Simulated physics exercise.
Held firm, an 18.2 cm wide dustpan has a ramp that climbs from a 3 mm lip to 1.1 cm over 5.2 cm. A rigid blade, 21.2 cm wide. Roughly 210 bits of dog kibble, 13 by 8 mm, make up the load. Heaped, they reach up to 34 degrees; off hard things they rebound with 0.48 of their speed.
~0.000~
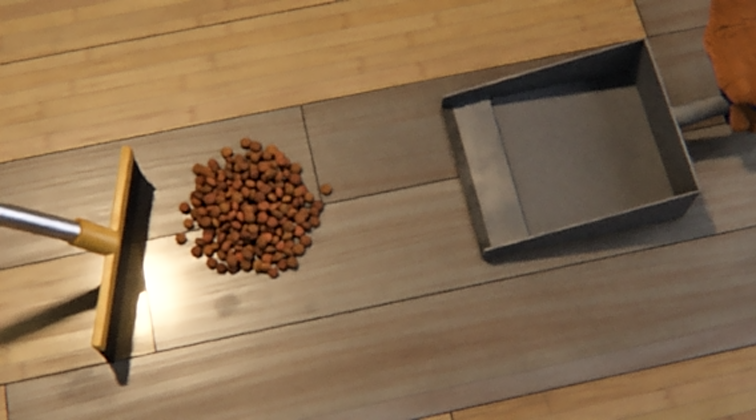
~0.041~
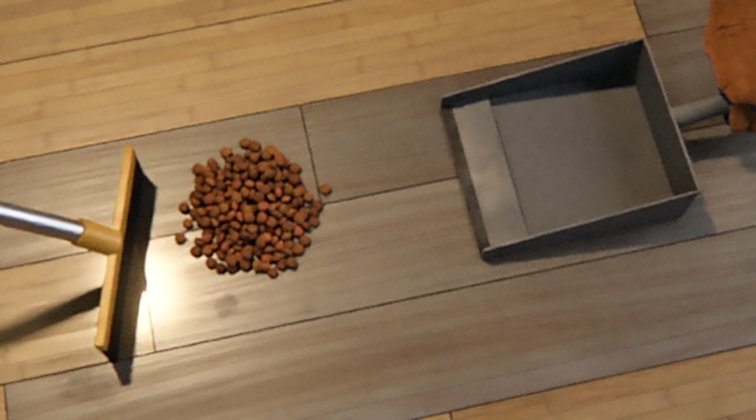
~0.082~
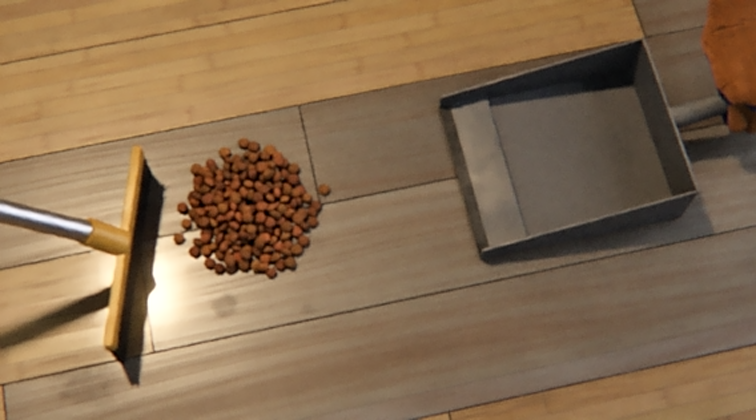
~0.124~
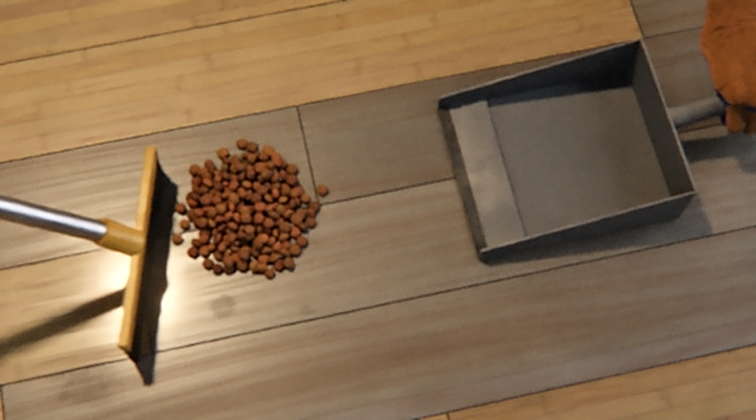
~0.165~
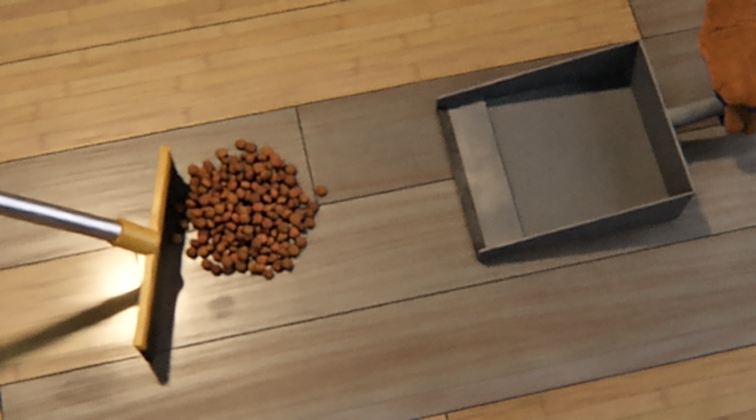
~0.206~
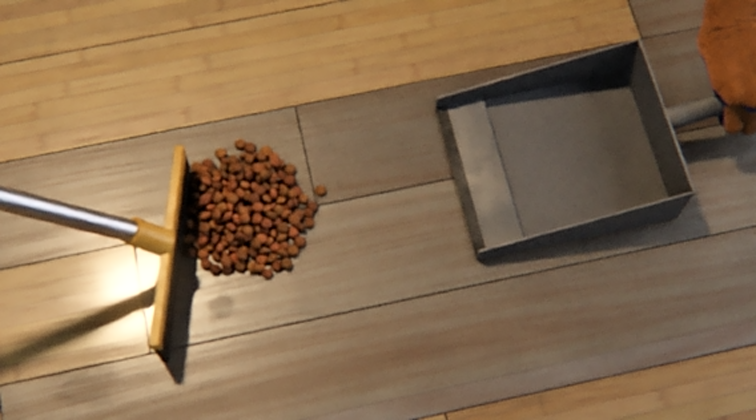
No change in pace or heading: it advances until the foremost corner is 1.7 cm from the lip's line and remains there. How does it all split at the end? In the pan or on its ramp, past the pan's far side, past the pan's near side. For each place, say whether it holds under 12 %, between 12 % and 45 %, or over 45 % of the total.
In the pan or on its ramp: Between 12 % and 45 %, past the pan's far side: Under 12 %, past the pan's near side: Between 12 % and 45 %.
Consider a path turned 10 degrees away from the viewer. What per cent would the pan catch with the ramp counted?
Estimate: 25 % in pan or on ramp.
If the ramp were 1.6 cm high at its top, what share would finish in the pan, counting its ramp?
Estimate: About 25 in a hundred.
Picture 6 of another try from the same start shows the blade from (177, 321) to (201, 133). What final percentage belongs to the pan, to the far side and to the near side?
Pan 20; far 10; near 10.
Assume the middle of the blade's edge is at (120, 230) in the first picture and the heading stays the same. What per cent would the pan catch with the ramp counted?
Close to 25 in a hundred.
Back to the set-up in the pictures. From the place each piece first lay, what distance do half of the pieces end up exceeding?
Around 22 centimetres.
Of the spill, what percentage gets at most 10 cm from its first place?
Roughly 15 in a hundred.
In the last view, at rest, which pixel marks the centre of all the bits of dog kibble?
(448, 204).
After 0.54 s, middle of the blade 18 cm from the lip; 0 % over the lip, far side 0 %, near side 5 %.
After 0.76 s, middle of the blade 10 cm from the lip; 0 % over the lip, far side 5 %, near side 10 %.
After 1.10 s, middle of the blade 4 cm from the lip; 25 % over the lip, far side 5 %, near side 15 %.
By 1.4 s all is still; pan 25 %, far side 5 %, near side 15 %, in front of the lip or behind the blade 60 %.
